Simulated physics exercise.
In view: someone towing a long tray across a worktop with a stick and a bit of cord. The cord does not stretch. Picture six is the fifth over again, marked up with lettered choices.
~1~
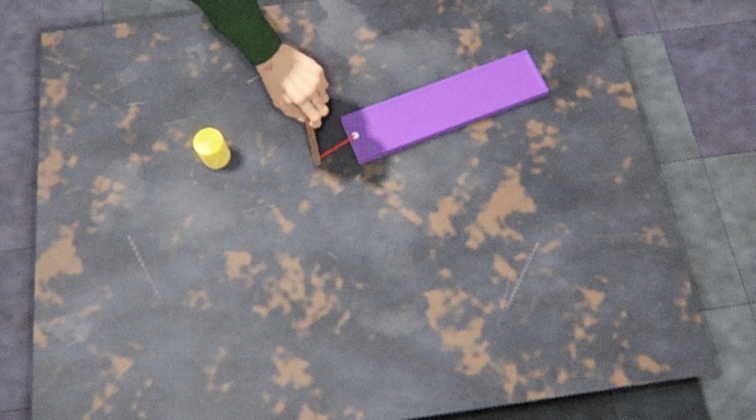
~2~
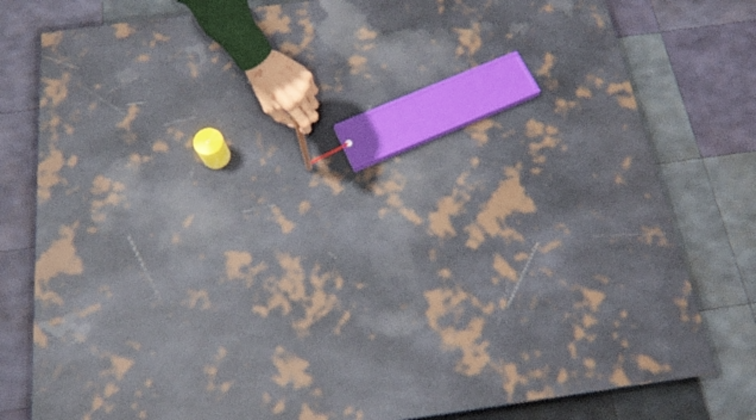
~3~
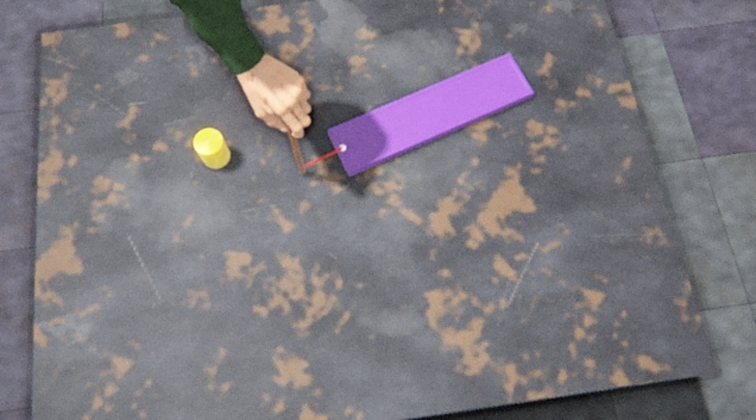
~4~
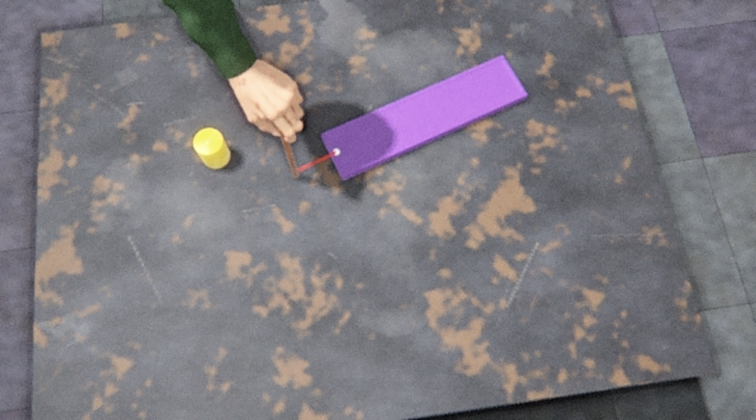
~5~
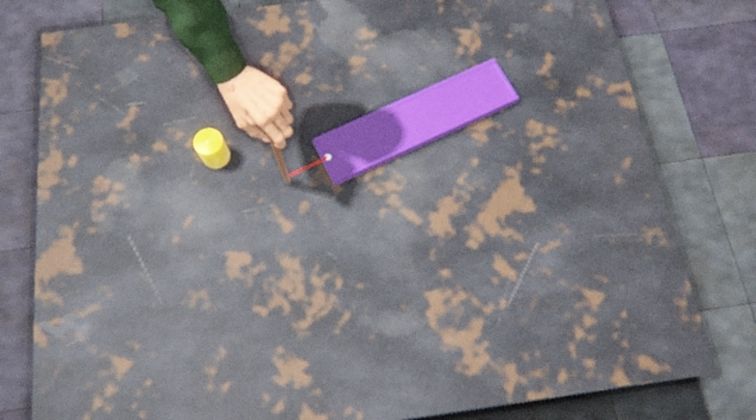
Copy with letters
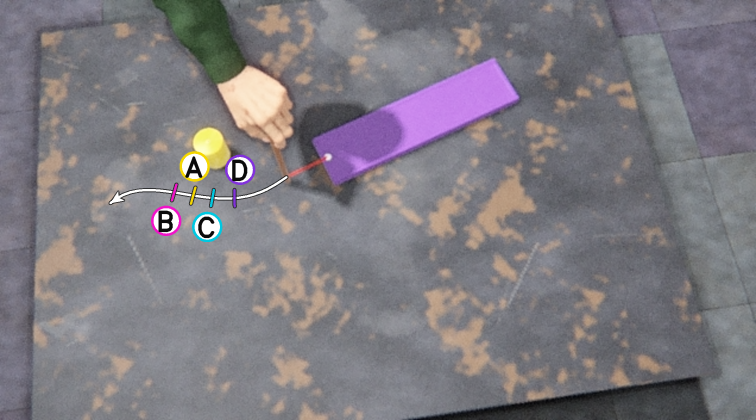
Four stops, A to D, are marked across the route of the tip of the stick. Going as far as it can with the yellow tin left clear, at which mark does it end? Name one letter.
Stop at A.
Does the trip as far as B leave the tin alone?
No.
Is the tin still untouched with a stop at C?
Yes.
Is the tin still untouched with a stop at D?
Yes.
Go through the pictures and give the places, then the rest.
Purple tray (446, 103); yellow tin (212, 149), in the first picture.
Purple tray (438, 108); yellow tin (212, 149), in the second picture.
Purple tray (432, 111); yellow tin (212, 149), in the third picture.
Purple tray (425, 114); yellow tin (212, 149), in the fourth picture.
Purple tray (417, 118); yellow tin (212, 149), in the fifth picture.
On the marked copy, A at (193, 195); B at (174, 192); C at (212, 198); D at (235, 198); the route from (286, 177) via (195, 196) to (110, 203).
Following A. Soon after the start, foot of the stick (257, 194), middle of the tray (388, 132).
Later, foot of the stick (223, 199), middle of the tray (360, 144).
In the end, foot of the stick (194, 196), middle of the tray (335, 151); nothing has been touched.
As for the rest, B is too far, the tin has been hit; C is safe but short; D is safe but short.
